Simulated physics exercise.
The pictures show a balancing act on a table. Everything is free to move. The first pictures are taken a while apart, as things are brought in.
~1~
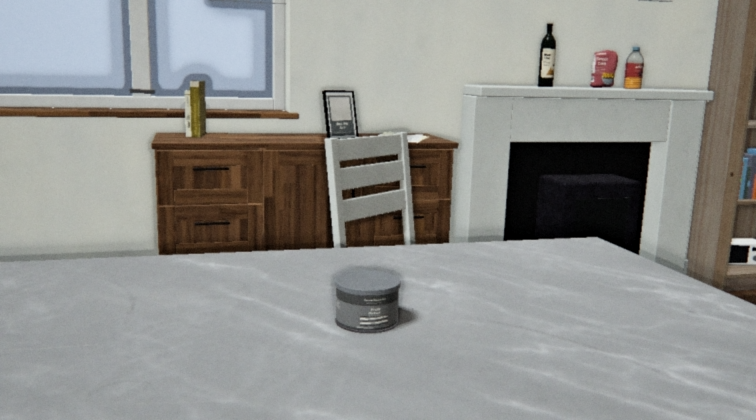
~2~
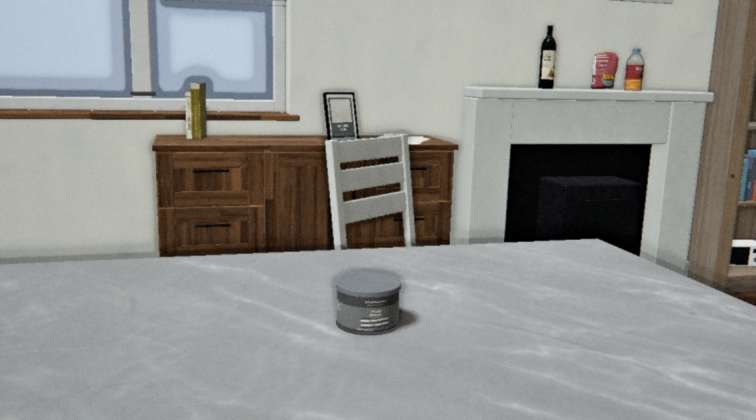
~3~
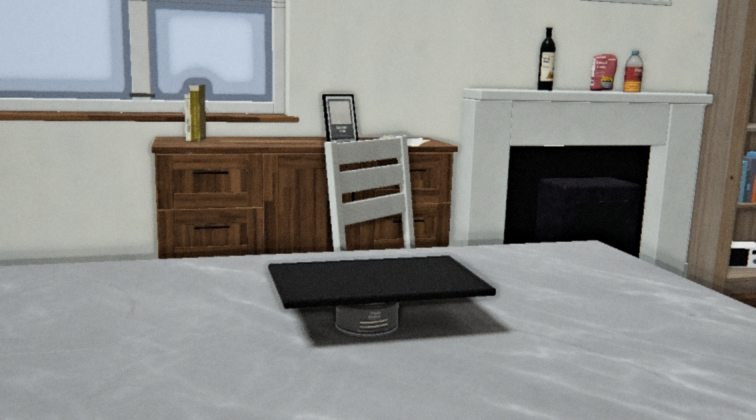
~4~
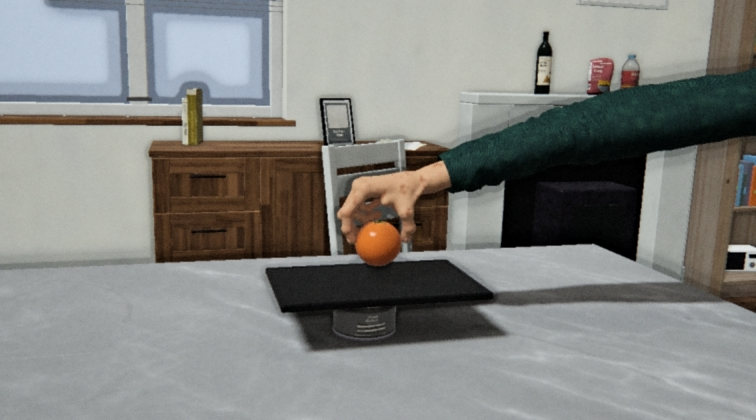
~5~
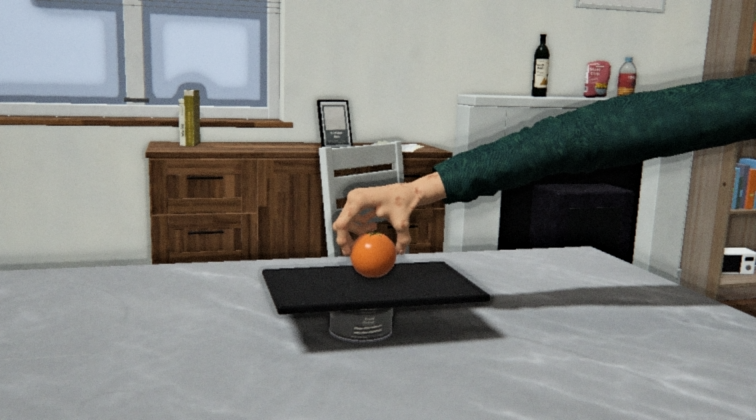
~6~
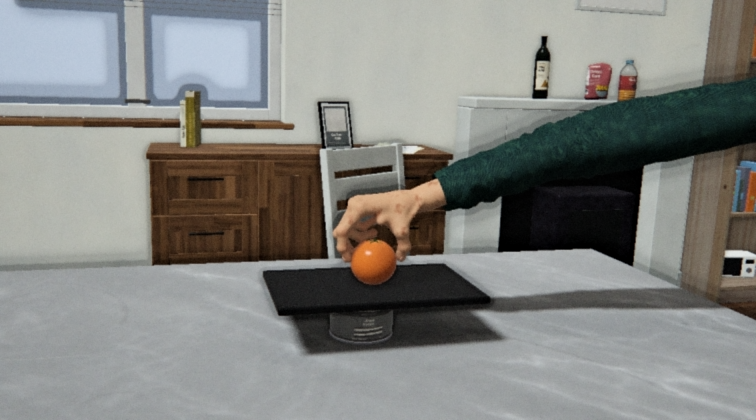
On a grey table, a black board appears on a tub and a hand lowers an orange ball onto it.
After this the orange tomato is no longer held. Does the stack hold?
It keeps its balance.
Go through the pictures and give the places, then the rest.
In the first picture, the last thing is not in view yet; grey tub (367, 301).
In the second picture, the last thing is not in view yet; grey tub (368, 303).
In the third picture, the last thing is not in view yet.
The fourth picture shows coming down; orange tomato (379, 243).
The fifth picture shows coming down; orange tomato (373, 254).
The sixth picture shows set down, still held; orange tomato (374, 262).
Then, 0.30 s past the last view, nothing moves.
Then, 0.70 s past the last view, orange tomato resting near (374, 262).
Finally, all 3 still in place. Final places as the last picture's camera would see them, orange tomato near (374, 262). The stack holds.
